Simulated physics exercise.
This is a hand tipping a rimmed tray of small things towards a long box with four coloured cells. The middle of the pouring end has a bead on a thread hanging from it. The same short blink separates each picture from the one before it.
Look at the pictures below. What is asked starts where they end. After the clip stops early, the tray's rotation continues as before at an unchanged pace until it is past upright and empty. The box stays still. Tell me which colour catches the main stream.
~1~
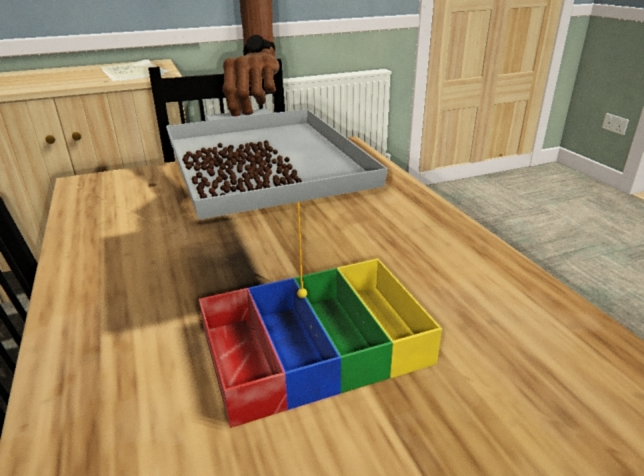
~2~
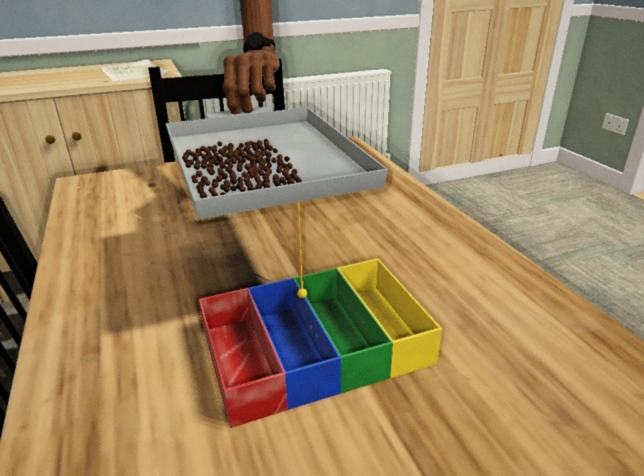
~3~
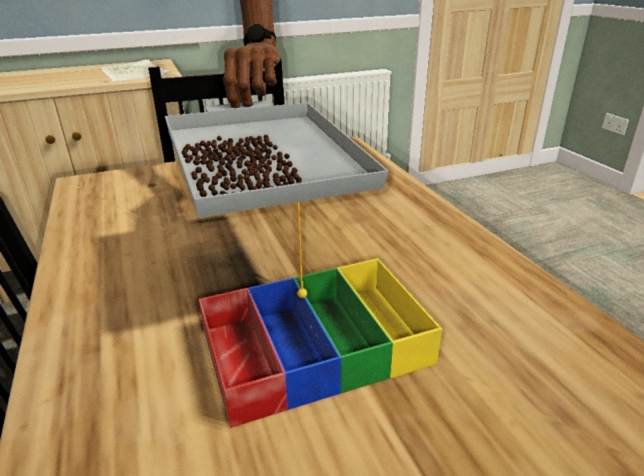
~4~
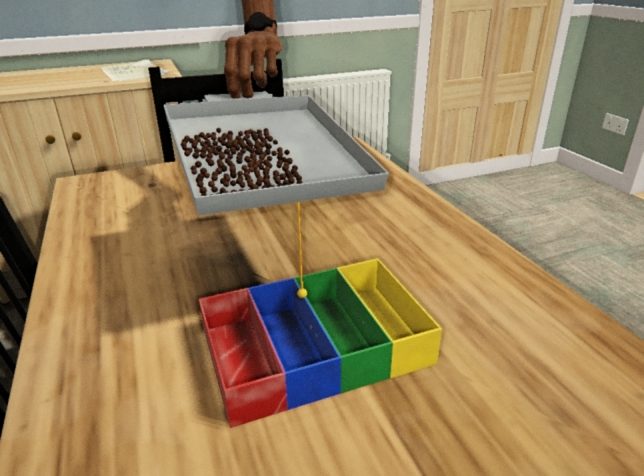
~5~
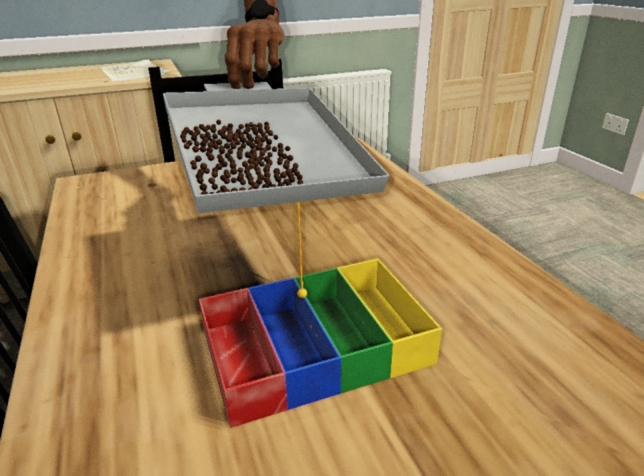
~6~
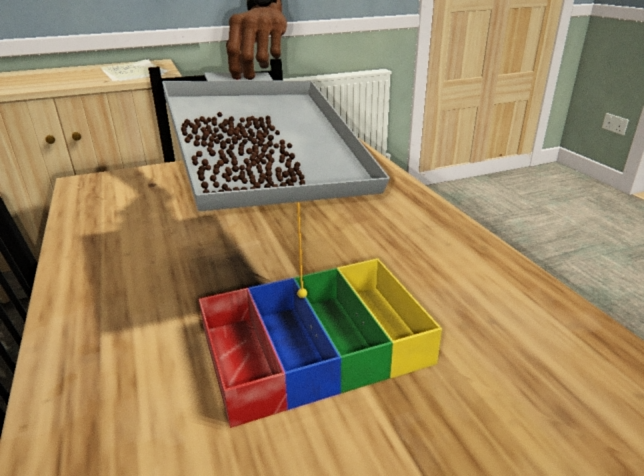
The yellow cell catches it.
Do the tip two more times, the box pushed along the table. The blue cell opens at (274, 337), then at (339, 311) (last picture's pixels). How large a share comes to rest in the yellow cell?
It works out to 60 percent and then 0 percent.
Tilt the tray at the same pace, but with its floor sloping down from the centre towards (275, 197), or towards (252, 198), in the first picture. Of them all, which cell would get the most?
Well, with the first heading it's the cell in red, and with the second it's that red cell.
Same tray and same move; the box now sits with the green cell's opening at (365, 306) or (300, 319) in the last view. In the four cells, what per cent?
Close to 100 in a hundred, followed by close to 20 in a hundred.
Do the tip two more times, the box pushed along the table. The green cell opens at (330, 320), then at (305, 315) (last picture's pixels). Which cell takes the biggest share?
You'd see the cell in yellow win the first time and the yellow cell win the second.
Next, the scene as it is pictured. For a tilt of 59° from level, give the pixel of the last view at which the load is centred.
Roughly at (312, 173).
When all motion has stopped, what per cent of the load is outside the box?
Close to 0 in a hundred.
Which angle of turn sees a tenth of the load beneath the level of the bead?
95°, roughly.
Just after the last frame, tray tipped steeply; every one on the tray.
A moment on, tray tipped right over; roughly a third on the tray; roughly a third in the yellow cell; about a tenth in the green cell; roughly a quarter falling or outside the box.
Further on, tray tipped past a quarter turn; the larger part in the yellow cell; about a tenth in the green cell; just a few in the blue cell; just a few falling or outside the box.
When it is over, tray tipped past a quarter turn; the larger part in the yellow cell; about a tenth in the green cell; just a few in the blue cell; not one in the red cell; just a few outside the box.
